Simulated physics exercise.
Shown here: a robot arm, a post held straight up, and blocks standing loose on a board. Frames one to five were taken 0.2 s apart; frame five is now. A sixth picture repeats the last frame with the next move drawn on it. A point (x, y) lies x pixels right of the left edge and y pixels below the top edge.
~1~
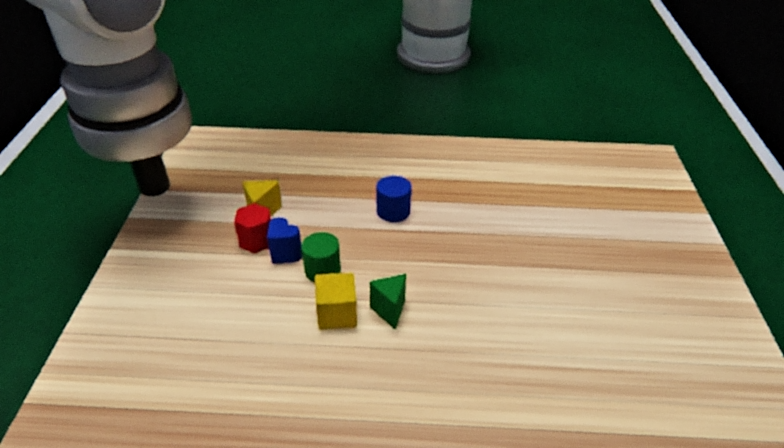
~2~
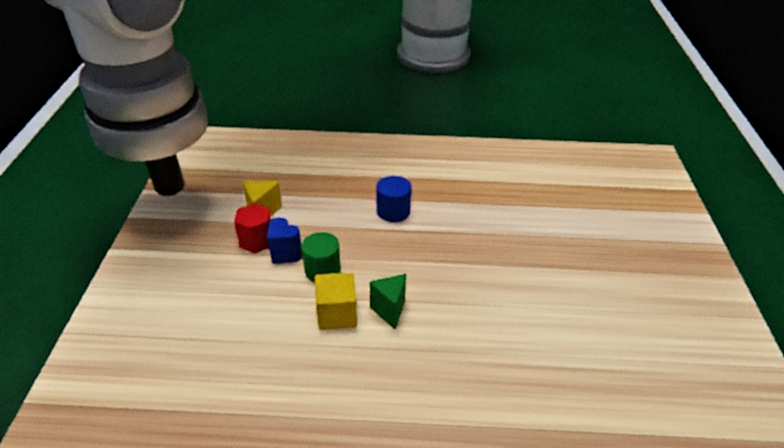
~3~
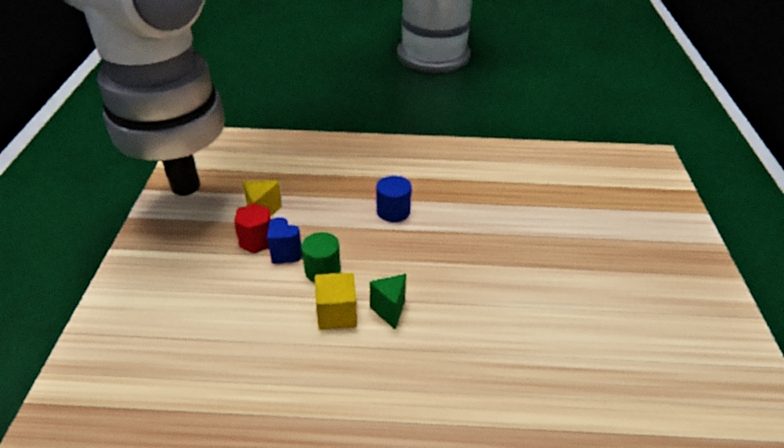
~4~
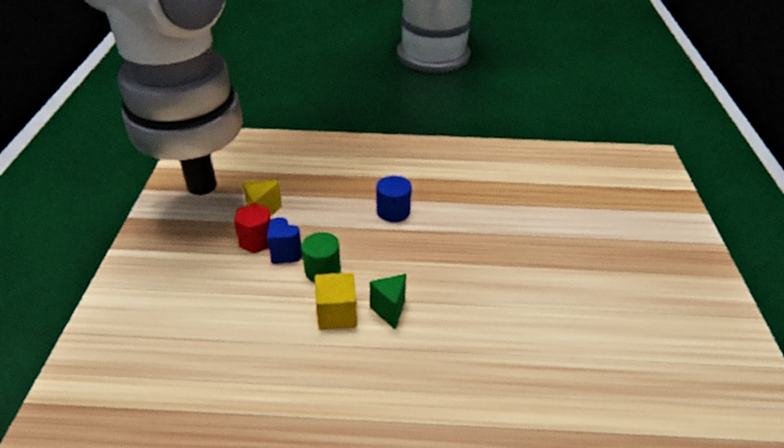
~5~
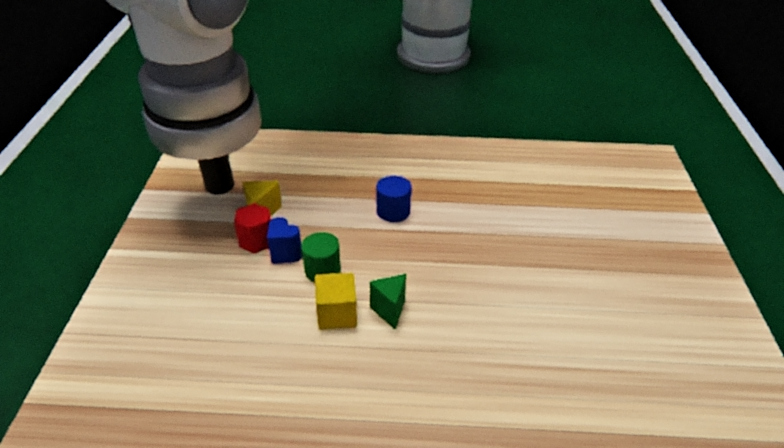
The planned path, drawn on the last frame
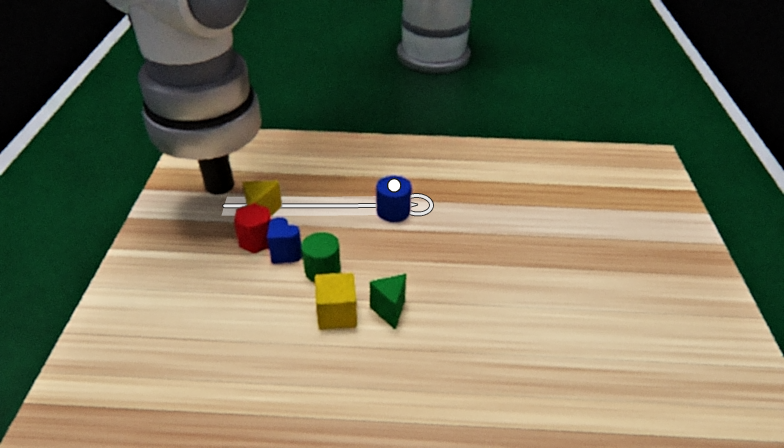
Robot arm sliding its upright black post slowly rightward over a wooden board towards small coloured blocks, which all stay still.
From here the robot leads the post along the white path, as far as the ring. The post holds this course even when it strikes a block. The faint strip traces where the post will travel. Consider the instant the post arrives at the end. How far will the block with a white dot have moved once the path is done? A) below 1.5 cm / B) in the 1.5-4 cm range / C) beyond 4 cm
The correct letter is C.
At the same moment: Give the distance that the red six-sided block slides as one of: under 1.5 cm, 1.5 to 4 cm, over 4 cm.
Final distance: Less than 1.5 cm.
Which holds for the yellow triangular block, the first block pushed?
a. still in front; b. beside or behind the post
The correct letter is b.
The line goes from (224, 206) to (417, 205); the dot is on the blue disc.
One third of the way, post (288, 187); yellow triangular block (301, 195), turned 95° clockwise.
Two thirds of the way, post (353, 187); yellow triangular block (312, 198), turned 120° clockwise.
At the end, post (418, 186); red six-sided block unmoved; yellow triangular block (312, 198), turned 120° clockwise; blue disc (445, 193).
